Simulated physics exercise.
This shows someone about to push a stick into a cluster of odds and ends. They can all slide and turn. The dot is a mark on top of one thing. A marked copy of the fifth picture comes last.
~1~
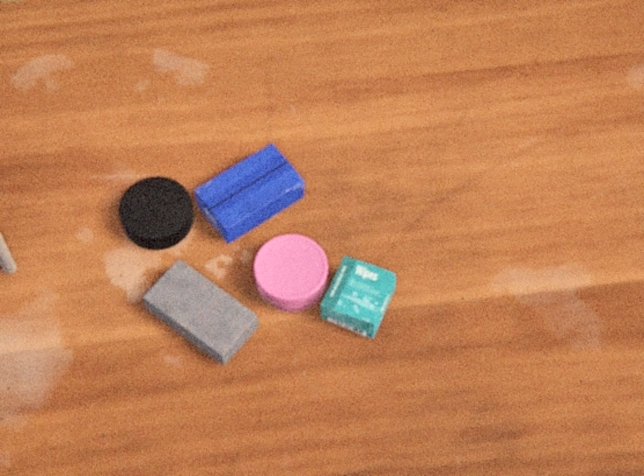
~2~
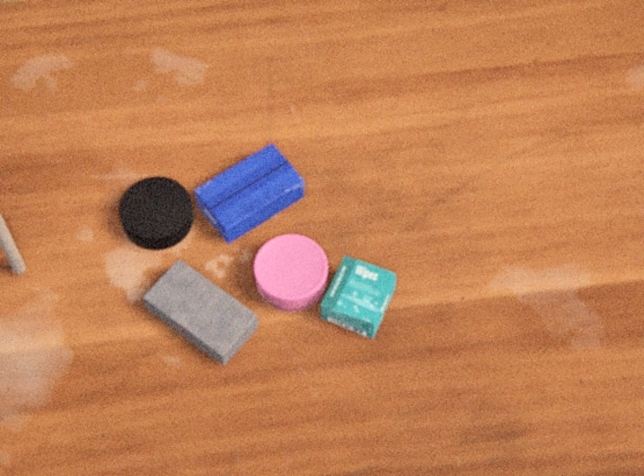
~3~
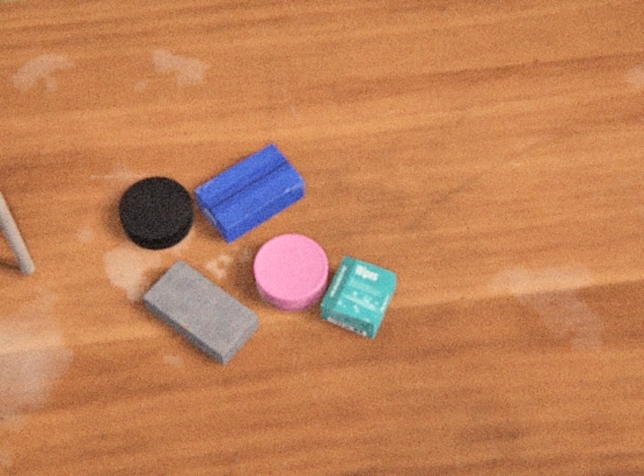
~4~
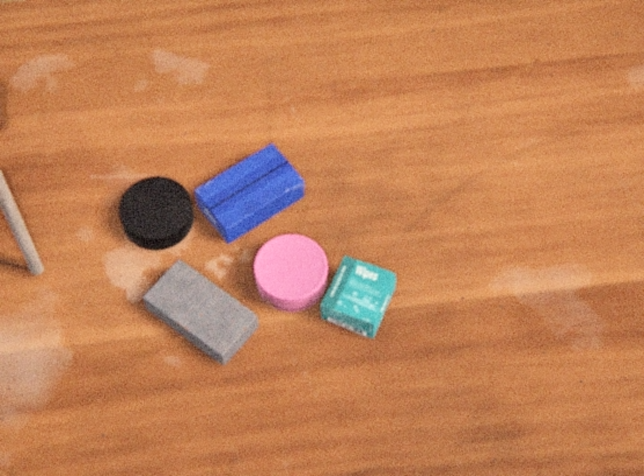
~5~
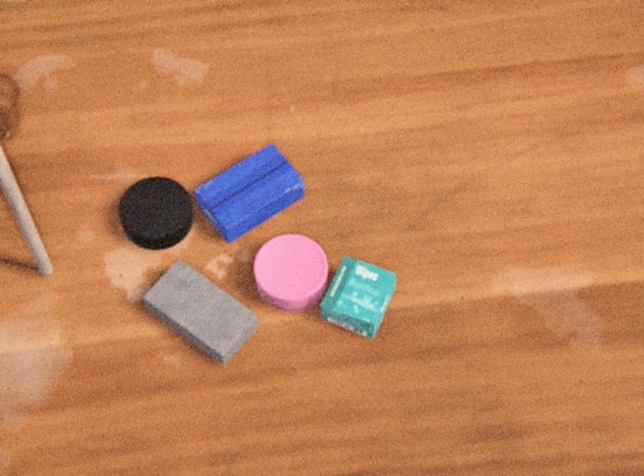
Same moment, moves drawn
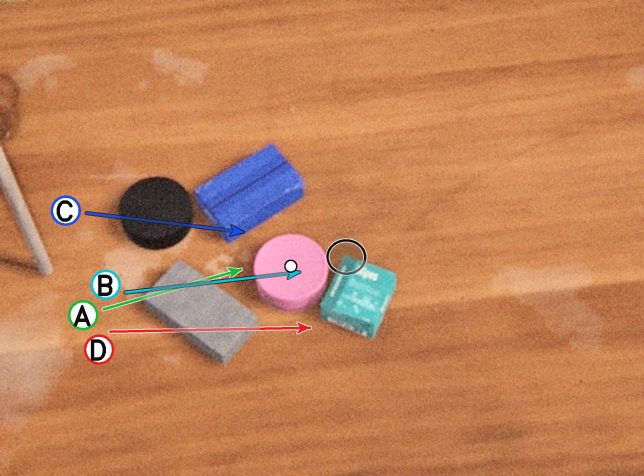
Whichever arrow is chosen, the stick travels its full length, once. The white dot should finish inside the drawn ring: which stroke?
B is the one.
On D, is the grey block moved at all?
Yes.
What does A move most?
The grey block goes farthest.
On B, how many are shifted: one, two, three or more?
It moves three or more.
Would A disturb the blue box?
No.
On the marked copy, A from (103, 309) to (241, 270); B from (125, 293) to (300, 272); C from (87, 213) to (244, 232); D from (110, 332) to (310, 328); the ring at (347, 257); the white dot at (291, 266).
Following B. Soon after the start, foot of the stick (189, 286); pink tub (291, 273); grey block (225, 320).
Later, foot of the stick (252, 278); pink tub (294, 273); grey block (242, 330).
In the end, foot of the stick (300, 273); pink tub (343, 264); grey block (242, 330); the dot on the pink tub is in the ring.
As for the rest, A leaves the dotted thing at (291, 273); C leaves the dotted thing at (298, 299); D leaves the dotted thing at (315, 234).
